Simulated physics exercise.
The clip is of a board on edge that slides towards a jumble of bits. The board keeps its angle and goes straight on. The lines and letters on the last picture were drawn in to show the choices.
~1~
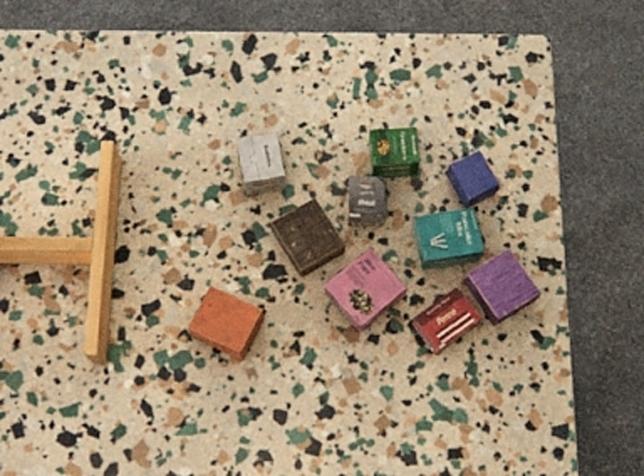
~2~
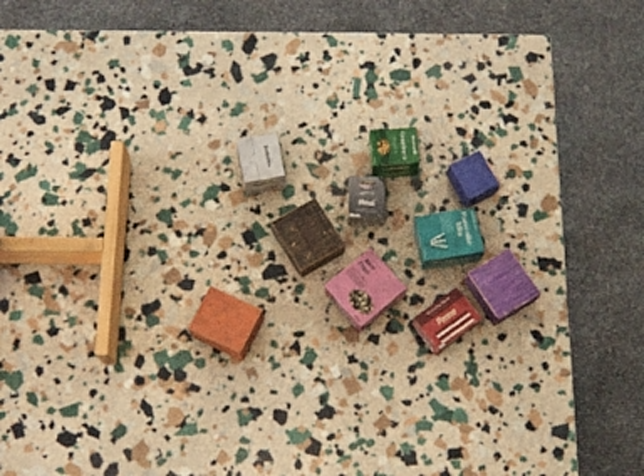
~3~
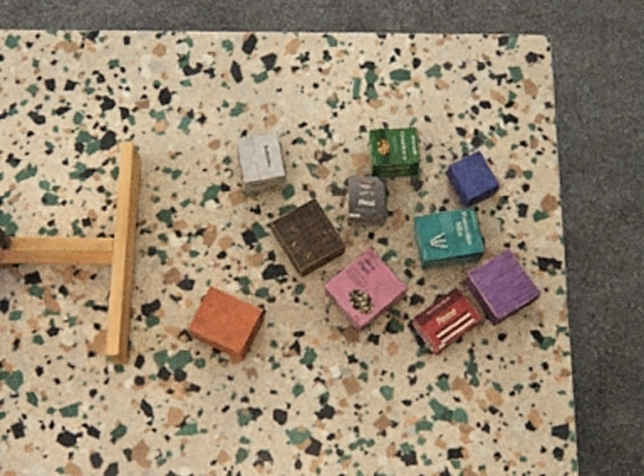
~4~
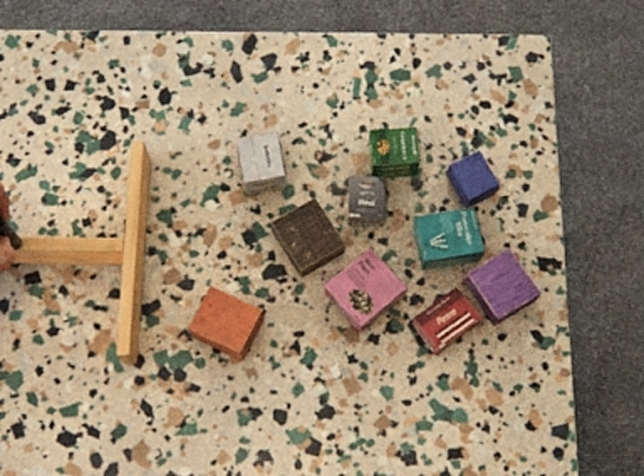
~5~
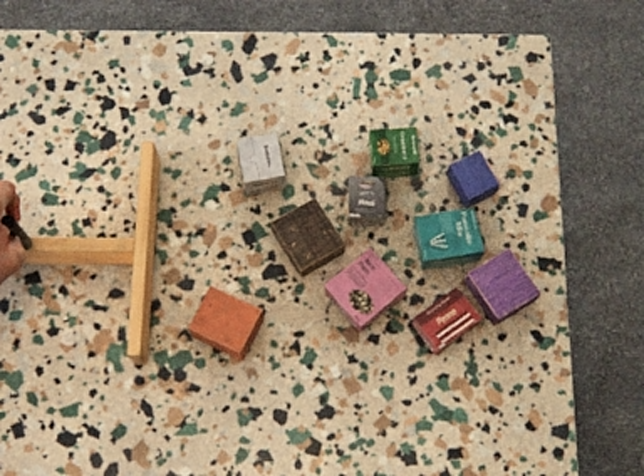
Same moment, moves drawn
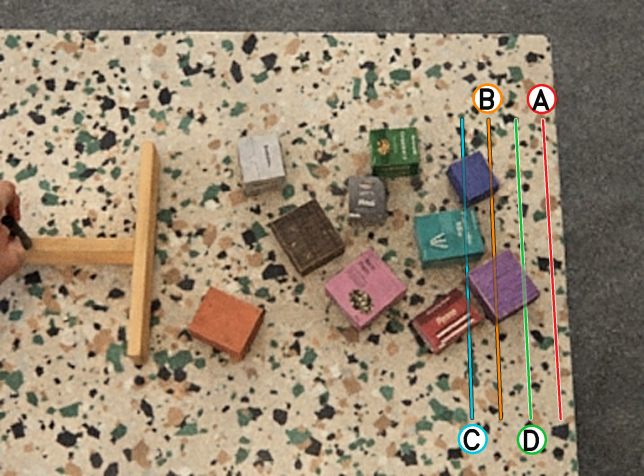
At first, a wooden board on edge, fixed to a handle, stands at the left of a speckled surface, apart from a jumble of colourful small boxes. It slides slowly a short way right, and a hand gripping the handle comes into view at the left edge, while the boxes stay still.
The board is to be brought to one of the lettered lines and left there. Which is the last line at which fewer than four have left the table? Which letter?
At C, and not beyond.
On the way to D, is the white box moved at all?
Yes.
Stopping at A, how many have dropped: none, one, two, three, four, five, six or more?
In all, six or more.
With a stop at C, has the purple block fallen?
Yes.
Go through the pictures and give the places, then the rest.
The first picture shows orange block (227, 323); blue block (473, 179); red packet (447, 321).
The second picture shows board (109, 244); turquoise packet (448, 239).
The third picture shows board (120, 245); white box (261, 164).
The fourth picture shows board (131, 245); purple block (501, 287).
The fifth picture shows board (141, 245); grey packet (367, 201); orange block (227, 323); blue block (473, 179).
On the marked copy, A at (551, 263); B at (494, 262); C at (467, 262); D at (523, 262).
Taking C. A third of the way, board (258, 246); white box (289, 166); orange block (293, 312).
Two thirds of the way, board (376, 247); purple block (522, 285); red packet (506, 361).
When it is over, board (466, 248); purple block over the edge; blue block over the edge; two fallen.
As for the rest, A drops ten; B drops four; D drops six.
